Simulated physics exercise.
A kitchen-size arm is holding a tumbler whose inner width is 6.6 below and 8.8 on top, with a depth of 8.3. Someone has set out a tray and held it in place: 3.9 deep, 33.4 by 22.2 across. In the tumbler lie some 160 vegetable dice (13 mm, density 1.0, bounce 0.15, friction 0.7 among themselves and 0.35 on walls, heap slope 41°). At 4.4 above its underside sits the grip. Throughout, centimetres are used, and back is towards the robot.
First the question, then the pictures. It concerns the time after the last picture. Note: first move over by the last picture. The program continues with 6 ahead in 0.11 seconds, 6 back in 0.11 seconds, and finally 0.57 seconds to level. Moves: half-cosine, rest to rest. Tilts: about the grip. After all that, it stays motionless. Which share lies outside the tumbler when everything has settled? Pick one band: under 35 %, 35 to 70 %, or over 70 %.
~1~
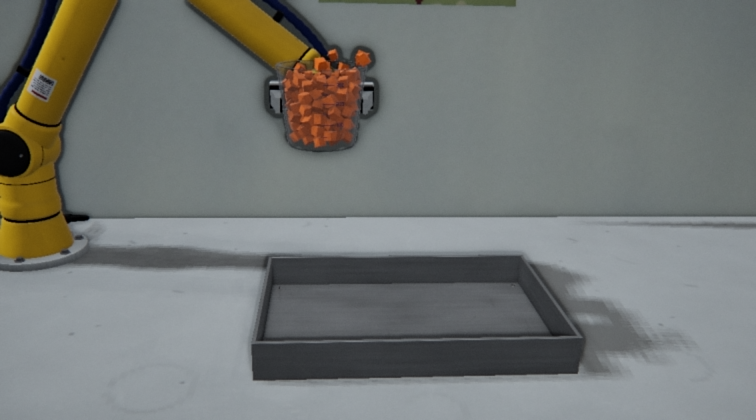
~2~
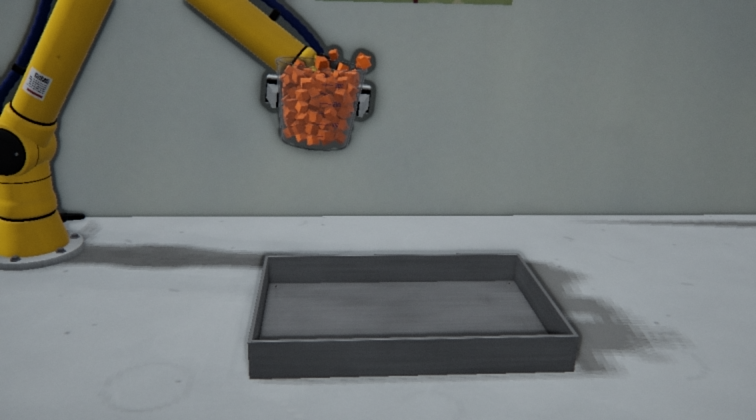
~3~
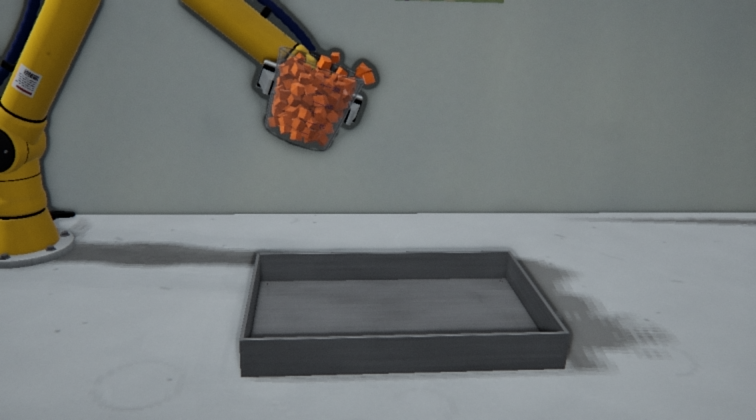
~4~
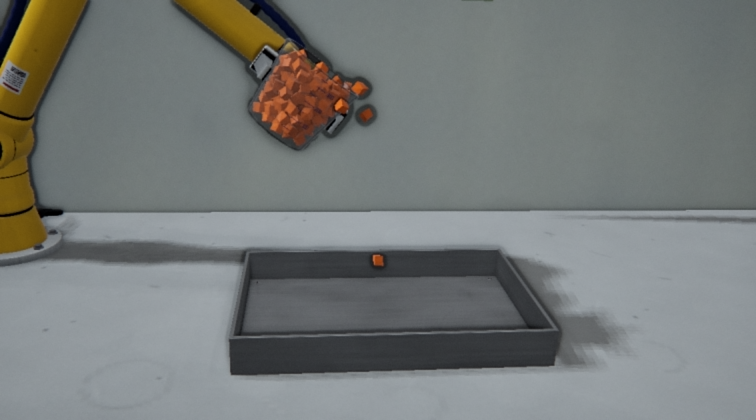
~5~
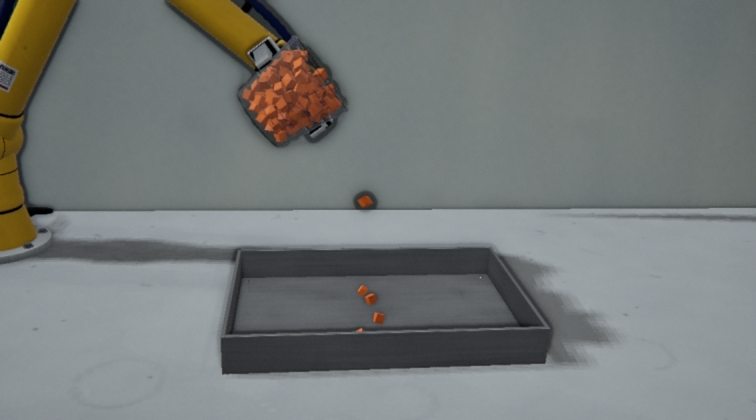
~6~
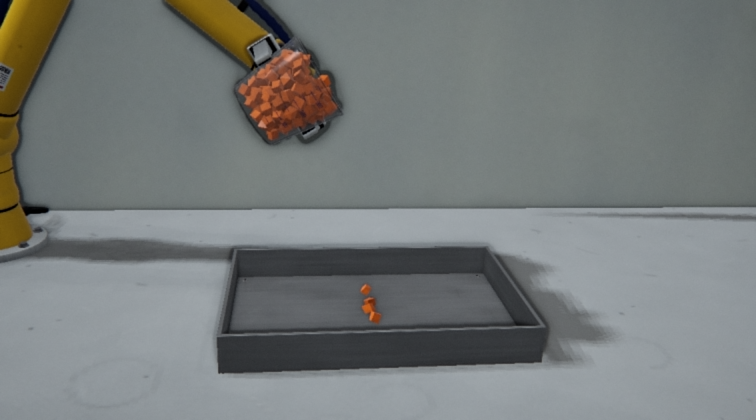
35 to 70 %.
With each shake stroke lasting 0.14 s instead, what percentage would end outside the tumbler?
Roughly 30 percent then.
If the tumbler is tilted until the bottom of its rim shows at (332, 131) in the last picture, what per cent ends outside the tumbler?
The share is about 100 percent.
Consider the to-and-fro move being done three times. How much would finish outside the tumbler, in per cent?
It would come to around 70 %.
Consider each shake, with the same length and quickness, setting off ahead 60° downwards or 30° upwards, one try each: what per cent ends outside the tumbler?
It comes to around 10 per cent on the first try and around 85 per cent on the second.
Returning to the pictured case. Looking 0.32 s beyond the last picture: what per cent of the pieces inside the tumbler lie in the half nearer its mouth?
Something near 50 per cent is there.
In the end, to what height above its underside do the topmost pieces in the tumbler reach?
8.0 cm.
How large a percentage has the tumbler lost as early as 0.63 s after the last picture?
About 50 per cent by then.
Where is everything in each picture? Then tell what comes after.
The first picture shows the tumbler middle at (322, 107), level; upper third of the load around (324, 82), from x 290 to 365, top at y 55; 160 in the tumbler.
The second picture shows the tumbler middle at (318, 105), tilted 6° forward; upper third of the load around (321, 81), from x 285 to 365, top at y 55.
The third picture shows the tumbler middle at (309, 103), tilted 20° forward; upper third of the load around (313, 79), from x 275 to 370, top at y 60; 159 in the tumbler, 1 in flight or on a rim.
The fourth picture shows the tumbler middle at (298, 100), tilted 38° forward; upper third of the load around (300, 80), from x 260 to 380, top at y 55; 156 in the tumbler, 1 in the tray, 3 in flight or on a rim.
The fifth picture shows the tumbler middle at (289, 98), tilted 52° forward; upper third of the load around (294, 78), from x 250 to 380, top at y 55; 155 in the tumbler, 4 in the tray, 1 in flight or on a rim.
The sixth picture shows the tumbler middle at (285, 97), tilted 58° forward; upper third of the load around (290, 77), from x 245 to 375, top at y 55; 155 in the tumbler, 5 in the tray.
Then, 0.32 s on, tilted 54° forward, highest piece 27 above the table; 83 in the tumbler, 10 in the tray, 67 in flight or on a rim.
Then, 0.63 s on, tilted 10° forward, highest piece 30 above the table; 80 in the tumbler, 78 in the tray, 2 on the table or floor.
Then, 0.99 s on, level, highest piece 30 above the table; 80 in the tumbler, 78 in the tray, 2 on the table or floor.
Then, 2.04 s on, level, highest piece 30 above the table; 80 in the tumbler, 78 in the tray, 2 on the table or floor.
In the end, 80 in the tumbler, 78 in the tray, 2 on the table or floor. That is 50 % outside the tumbler.
